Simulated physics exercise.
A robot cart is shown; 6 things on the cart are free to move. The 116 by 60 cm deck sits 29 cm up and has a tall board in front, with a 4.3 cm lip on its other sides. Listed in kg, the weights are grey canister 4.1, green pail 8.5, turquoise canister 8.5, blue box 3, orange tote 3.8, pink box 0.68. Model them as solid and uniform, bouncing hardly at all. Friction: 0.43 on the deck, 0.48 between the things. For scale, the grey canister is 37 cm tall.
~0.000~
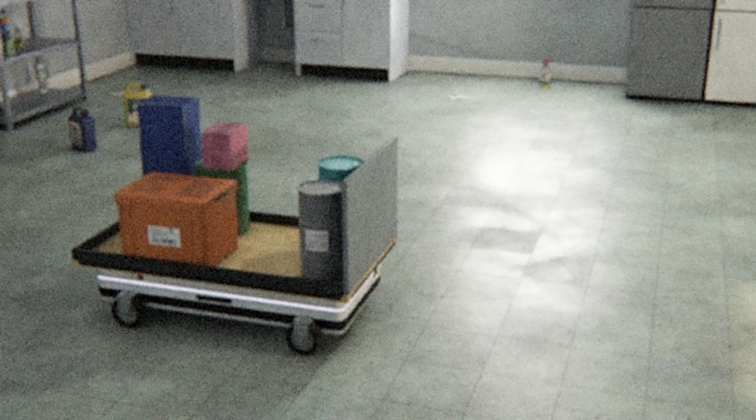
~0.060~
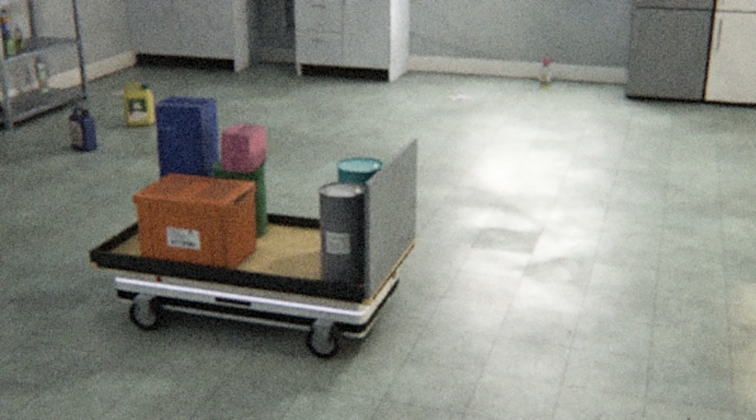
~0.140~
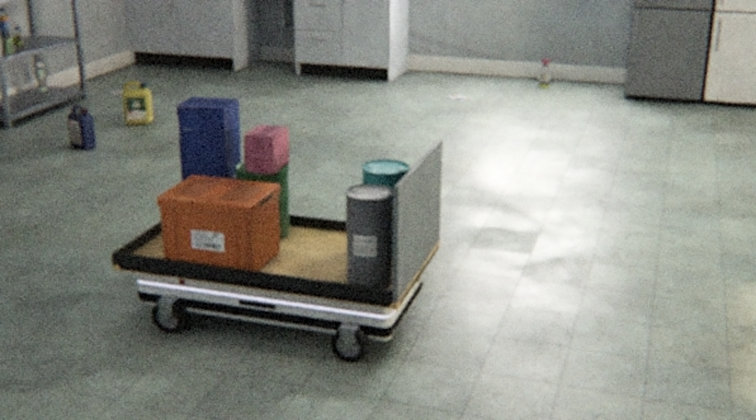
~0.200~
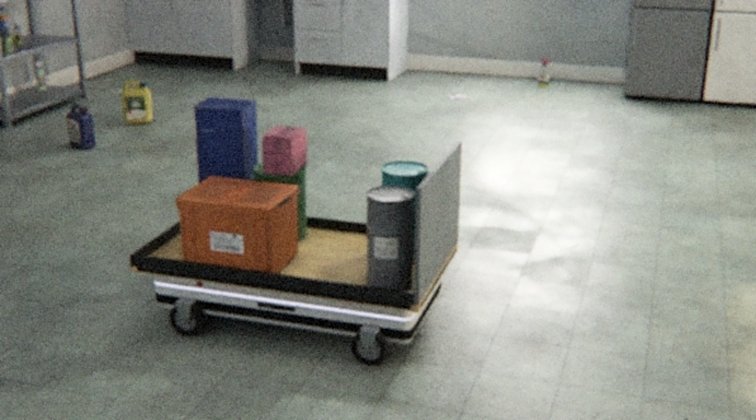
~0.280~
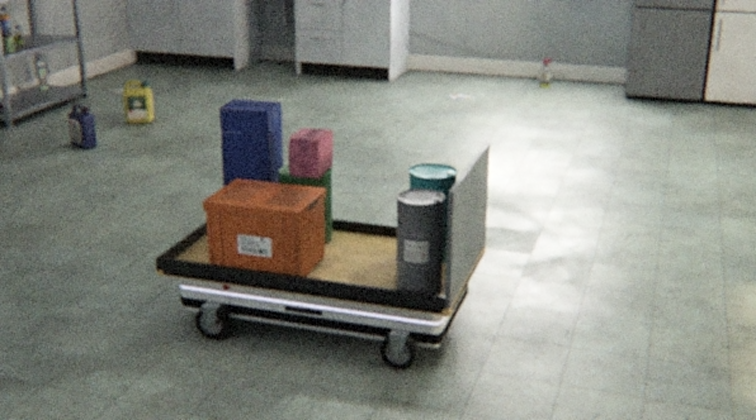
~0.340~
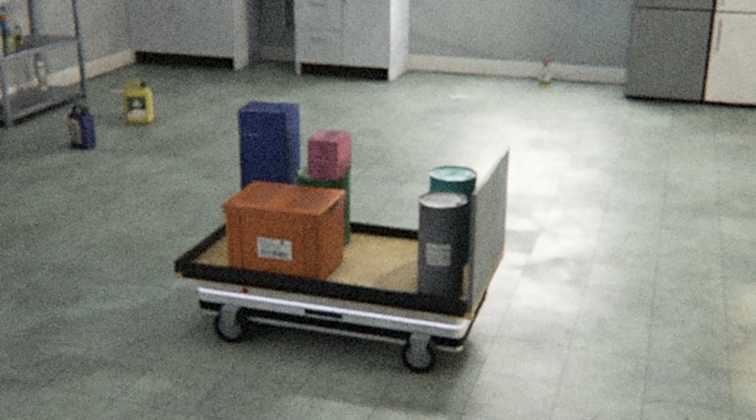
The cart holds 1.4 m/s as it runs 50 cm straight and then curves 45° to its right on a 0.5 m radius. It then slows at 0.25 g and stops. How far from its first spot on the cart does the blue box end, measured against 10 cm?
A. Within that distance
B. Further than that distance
Answer: B.
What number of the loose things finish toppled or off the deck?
The tally is 3.
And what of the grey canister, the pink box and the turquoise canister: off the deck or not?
When everything stops, the grey canister is out of bounds, the pink box is still in bounds, and the turquoise canister is out of bounds.
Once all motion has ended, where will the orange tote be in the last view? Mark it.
Near (442, 331).
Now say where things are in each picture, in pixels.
In the first picture, 0 cm covered; blue box (172, 162); grey canister (322, 233).
In the second picture, 8 cm covered; orange tote (198, 223).
In the third picture, 20 cm covered; pink box (267, 149); grey canister (369, 238).
In the fourth picture, 28 cm covered.
In the fifth picture, 39 cm covered; orange tote (267, 230); pink box (311, 153).
In the sixth picture, 48 cm covered; blue box (271, 170); grey canister (441, 246).
Around 0.74 s, 104 cm covered, turned 40°; turquoise canister now off the deck; blue box at 6° to upright near (415, 196); grey canister at 36° to upright.
Around 1.14 s, 149 cm covered, turned 45°; blue box now off the deck; grey canister at 21° to upright; pink box shifted 11 cm.
Finally (2.7 s), off the deck, grey canister, turquoise canister and blue box; not toppled but over 10 cm from the start, pink box; the other 2 still in place (within 10 cm). In the last view, blue box near (571, 323).
